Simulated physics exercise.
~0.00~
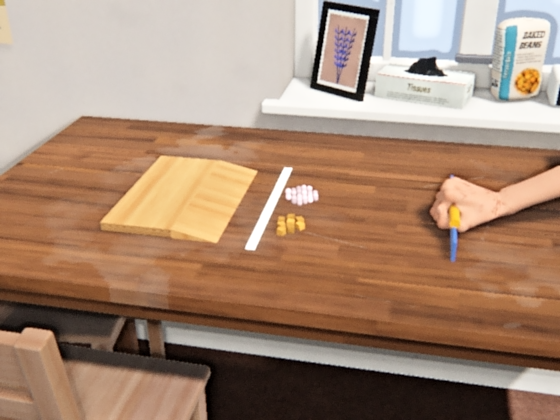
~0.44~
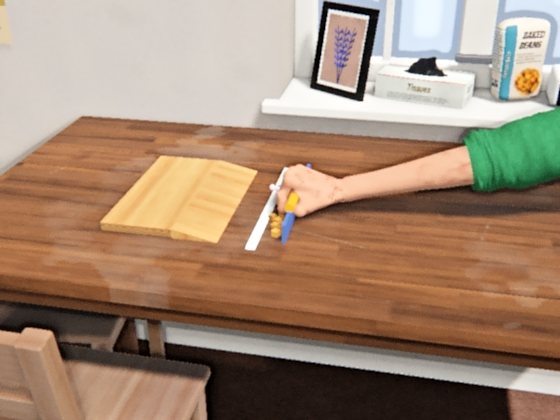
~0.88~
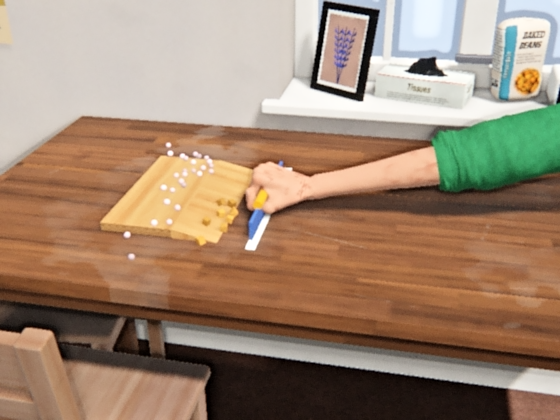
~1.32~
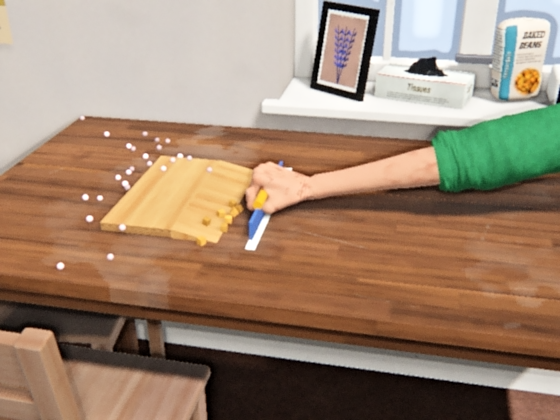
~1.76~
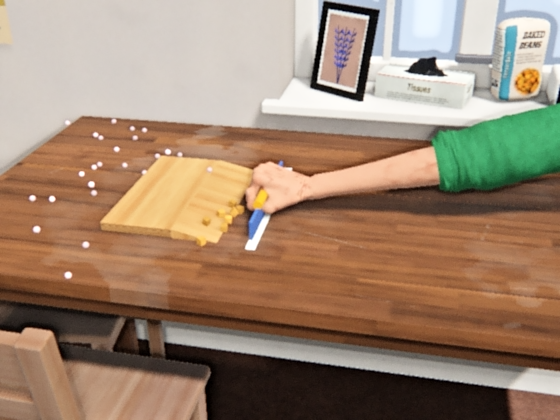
A hand holding a blue and yellow scraper rests at the right of a brown wooden table, seen from above at an angle against a wall and windowsill. To the left lie a small cluster of white balls, a nearer cluster of yellow pieces, a strip of white tape and a low pale wooden wedge. The green-sleeved arm sweeps the scraper left, pushing both clusters, and stops at the tape. The white balls scatter over the wedge and roll out across the table beyond. The yellow pieces halt around its near right edge, some resting on it.
